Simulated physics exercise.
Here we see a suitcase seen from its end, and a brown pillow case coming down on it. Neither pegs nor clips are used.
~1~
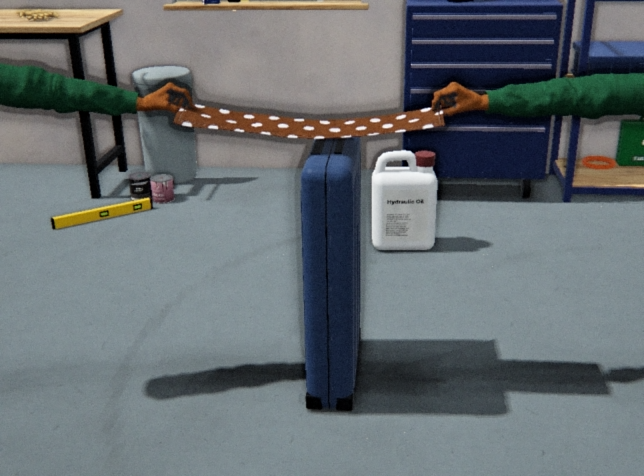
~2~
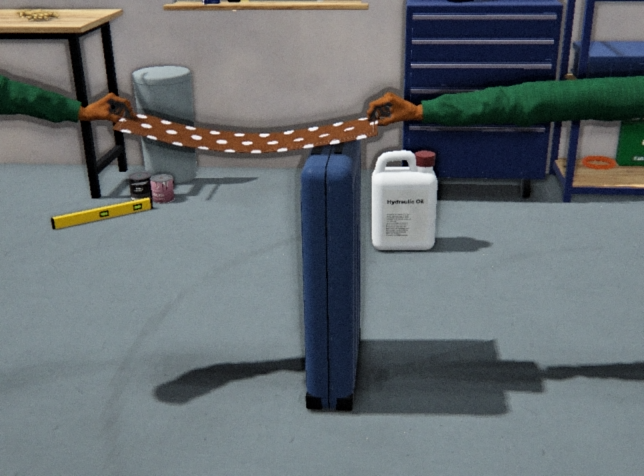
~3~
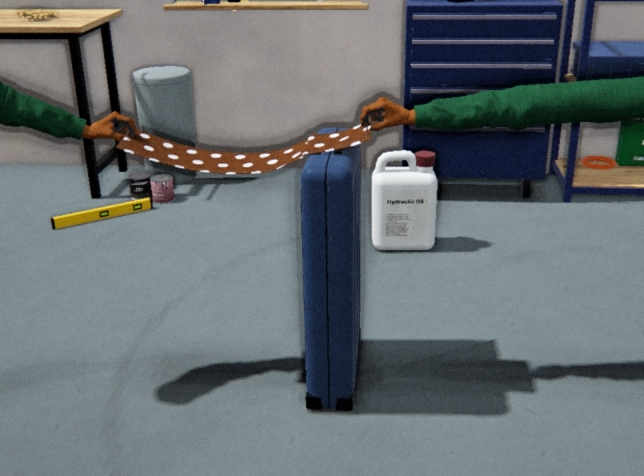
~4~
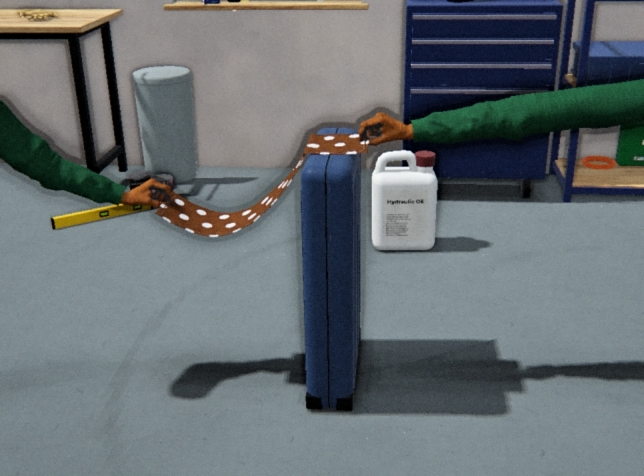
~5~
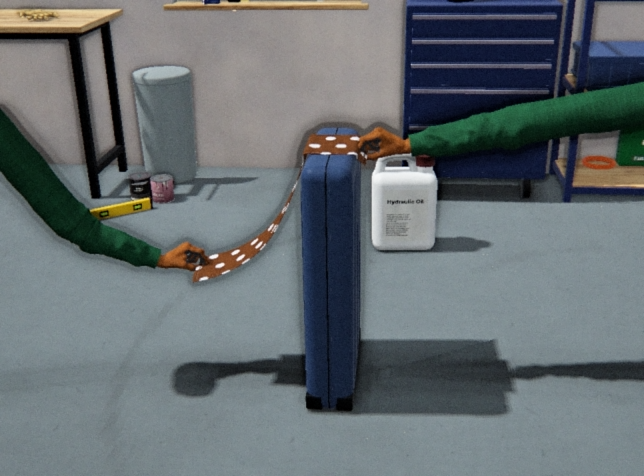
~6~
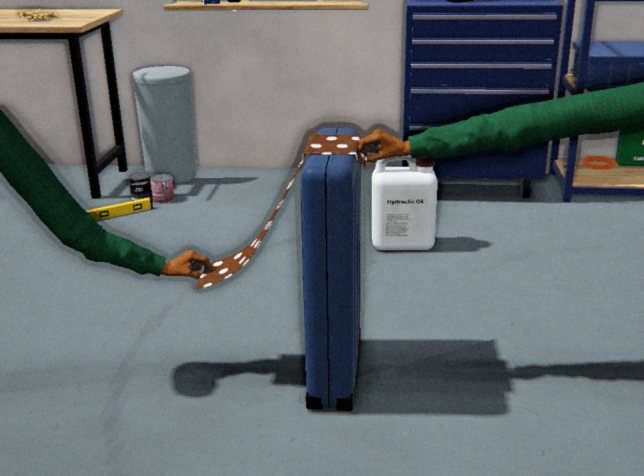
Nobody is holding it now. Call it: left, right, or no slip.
Left.
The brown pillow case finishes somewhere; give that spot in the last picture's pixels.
(280, 371) for its middle.
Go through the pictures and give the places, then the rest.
In the first frame, left end (178, 124); right end (440, 126); top of the suitcase (325, 173).
In the second frame, left end (117, 130); right end (373, 136).
In the third frame, left end (120, 149); right end (367, 141); top of the suitcase (325, 173).
In the fourth frame, left end (159, 216); right end (363, 153).
In the fifth frame, left end (196, 282); right end (361, 163).
In the sixth frame, left end (201, 288); right end (361, 164); far more of it on the left.
Then, 0.30 s after the last picture, pillow case sliding left.
Then, 0.54 s after the last picture, pillow case in a heap on the floor near (279, 362).
At rest, pillow case in a heap on the floor near (279, 371). The brown pillow case falls on the left side.
